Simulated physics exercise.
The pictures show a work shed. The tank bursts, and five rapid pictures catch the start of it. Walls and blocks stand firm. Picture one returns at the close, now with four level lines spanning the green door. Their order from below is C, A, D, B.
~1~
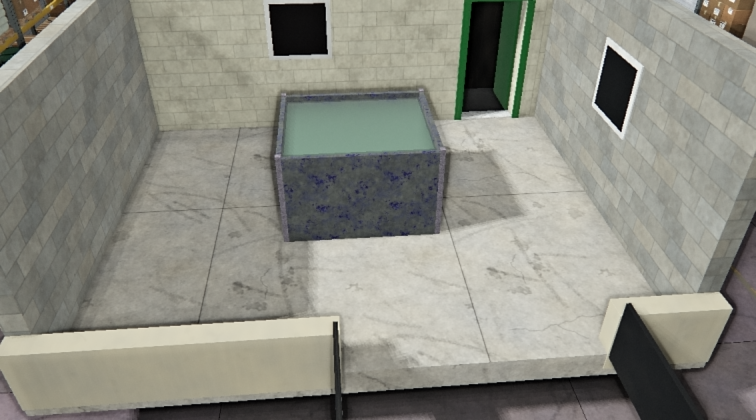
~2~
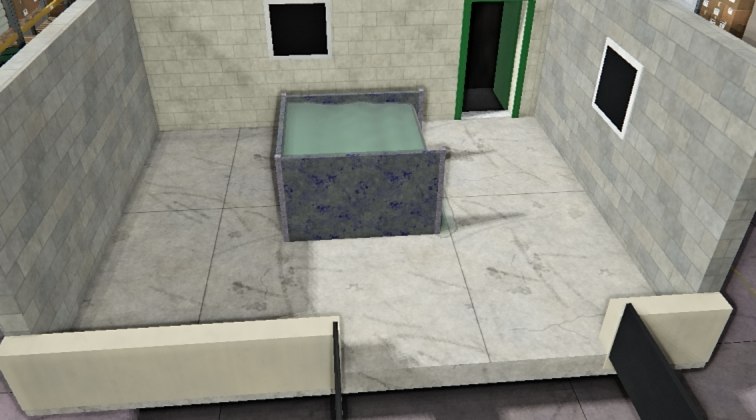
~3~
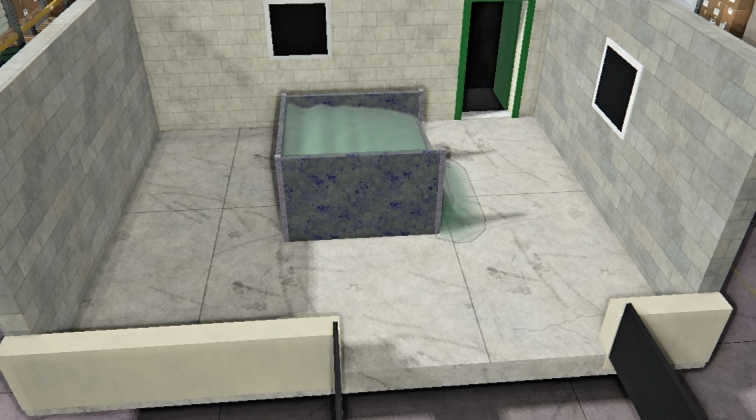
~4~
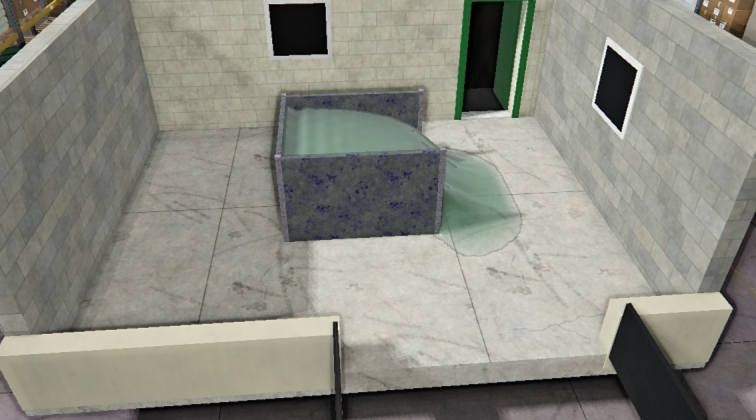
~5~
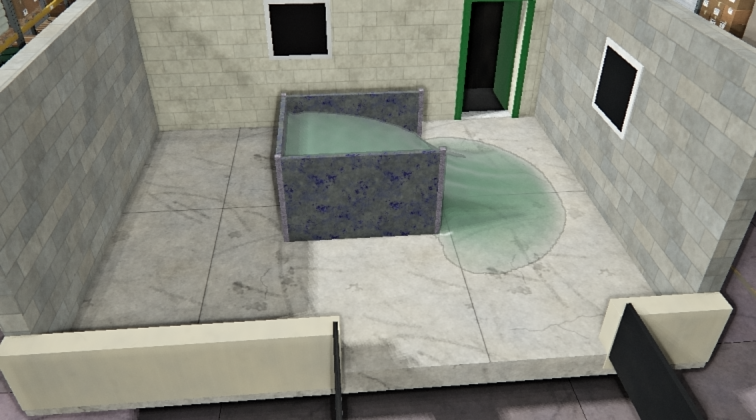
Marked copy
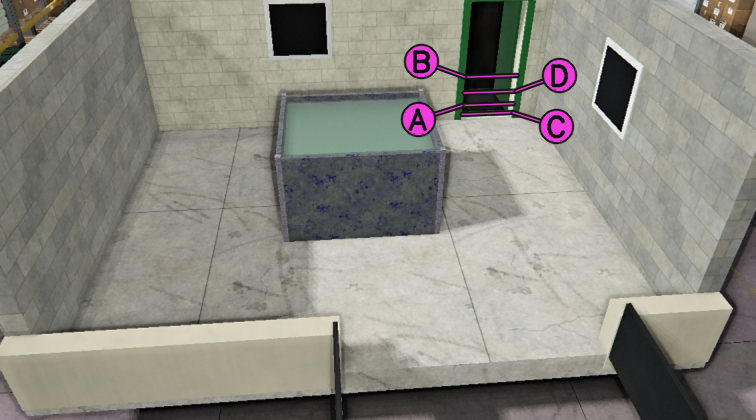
Greenish water in a square tank dipped and poured out through its right side, then fanned across the pale floor of the work shed in a widening, rounded sheet toward the right wall.
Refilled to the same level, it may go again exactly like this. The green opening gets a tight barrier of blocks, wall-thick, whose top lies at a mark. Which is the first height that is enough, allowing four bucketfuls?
Choose D.
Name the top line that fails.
A.
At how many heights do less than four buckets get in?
Two of them.
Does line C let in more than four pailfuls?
Yes, that goes wrong.
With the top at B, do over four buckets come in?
No, that is safe.
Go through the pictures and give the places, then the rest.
Water in the tank at rest, its middle at (357, 127); foot of the green doorway at (486, 118); open gate at (478, 303).
Water covers 2 % of the ground and shows as far out as (444, 215).
Water covers 4 % of the ground and shows as far out as (460, 231).
Water covers 9 % of the ground and shows as far out as (472, 155).
Water covers 16 % of the ground and shows as far out as (558, 226).
On the marked copy, A at (488, 104); B at (491, 76); C at (487, 113); D at (489, 92); from the bottom up C, A, D, B.
With A, about 13 bucketfuls get in.
With B, nothing gets over.
With C, dozens of bucketfuls pour in.
With D, a bucket or two gets in.
